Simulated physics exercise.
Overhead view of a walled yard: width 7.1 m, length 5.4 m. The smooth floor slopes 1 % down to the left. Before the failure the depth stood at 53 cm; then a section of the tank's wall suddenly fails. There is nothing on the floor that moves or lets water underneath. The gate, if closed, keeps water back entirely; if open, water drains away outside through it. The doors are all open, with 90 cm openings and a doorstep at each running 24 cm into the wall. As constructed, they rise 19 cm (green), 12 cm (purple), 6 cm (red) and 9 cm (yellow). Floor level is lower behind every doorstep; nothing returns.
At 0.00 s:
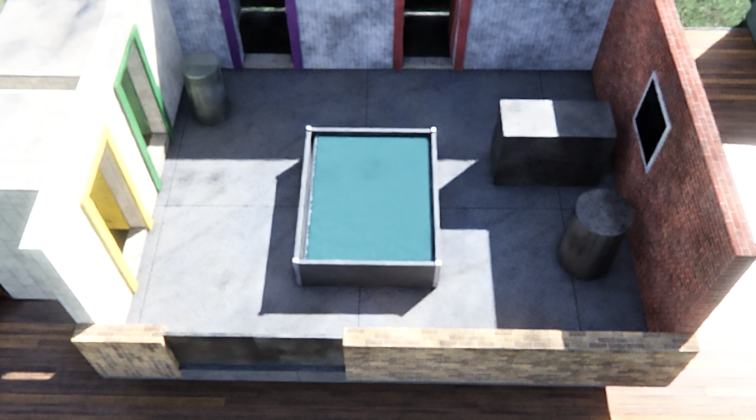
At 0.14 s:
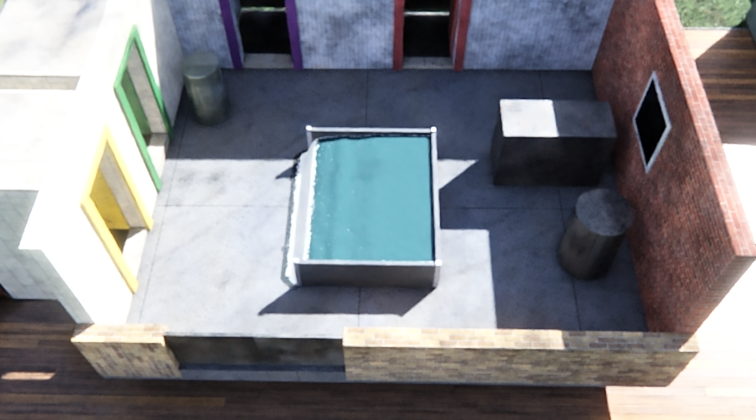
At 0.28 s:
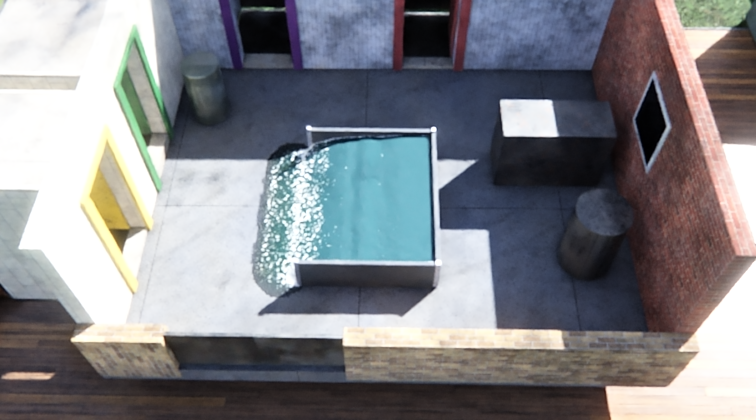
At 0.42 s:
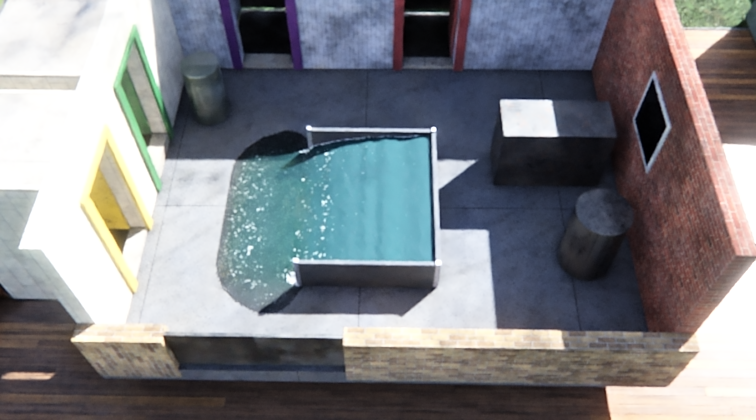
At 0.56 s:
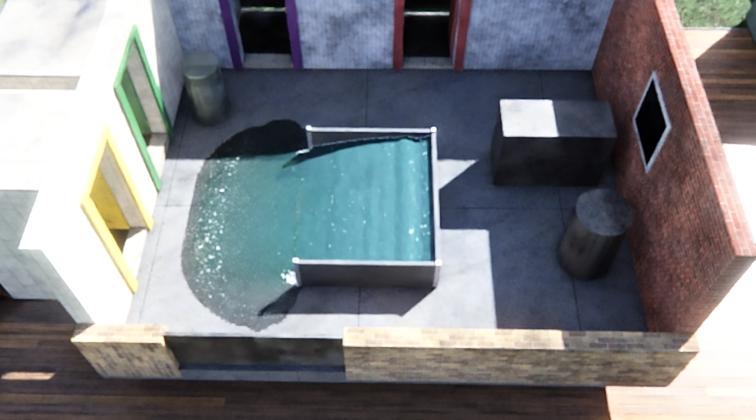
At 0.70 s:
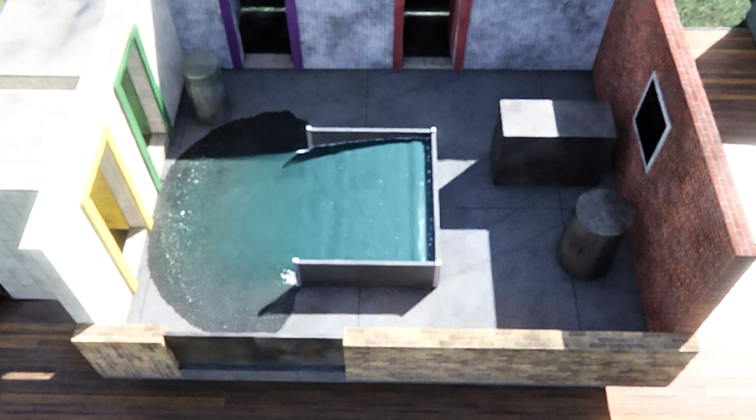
Walled courtyard from above, water bursting from the left side of a square tank and spreading leftward across the grey floor.
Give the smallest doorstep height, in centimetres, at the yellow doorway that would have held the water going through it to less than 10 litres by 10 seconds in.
The smallest height is about 29 cm.
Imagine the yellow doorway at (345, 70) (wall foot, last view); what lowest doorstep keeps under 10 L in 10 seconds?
You'd want it roughly 6.0 cm high.
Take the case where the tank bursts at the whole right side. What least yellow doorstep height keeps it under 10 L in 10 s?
About 7.5 centimetres.
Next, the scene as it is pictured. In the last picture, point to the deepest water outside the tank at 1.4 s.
Near (166, 208).
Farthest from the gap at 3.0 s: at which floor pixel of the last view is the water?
Near pixel (187, 74).
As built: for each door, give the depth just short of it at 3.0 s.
In cm - green: 24, purple: 10, red: 0, yellow: 24.
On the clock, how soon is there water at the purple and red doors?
Purple 2.2 s, red 4.5 s.
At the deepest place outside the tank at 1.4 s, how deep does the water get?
Up to some 36 centimetres, I'd say.
After 1.4 s water covers 30 % of the floor, deepest (36 cm) near (166, 208); 25 cm at the yellow door, 49 litres in over its 9 cm doorstep.
After 3.0 s water covers 35 % of the floor, deepest (30 cm) near (187, 74); 24 cm at the yellow door, 239 litres in over its 9 cm doorstep.
After 10.0 s water covers 95 % of the floor, deepest (8 cm) near (159, 189); 7 cm at the yellow door, 331 litres in over its 9 cm doorstep.
At the yellow door as built, the water arrived by 0.8 s and peaked near 31 cm at 1.8 s.
Run again over the same 10 s with other heights there, 25 litres in over 26 cm, 0 litres over 35 cm. The limit of 10 litres is kept from about 29 cm up.
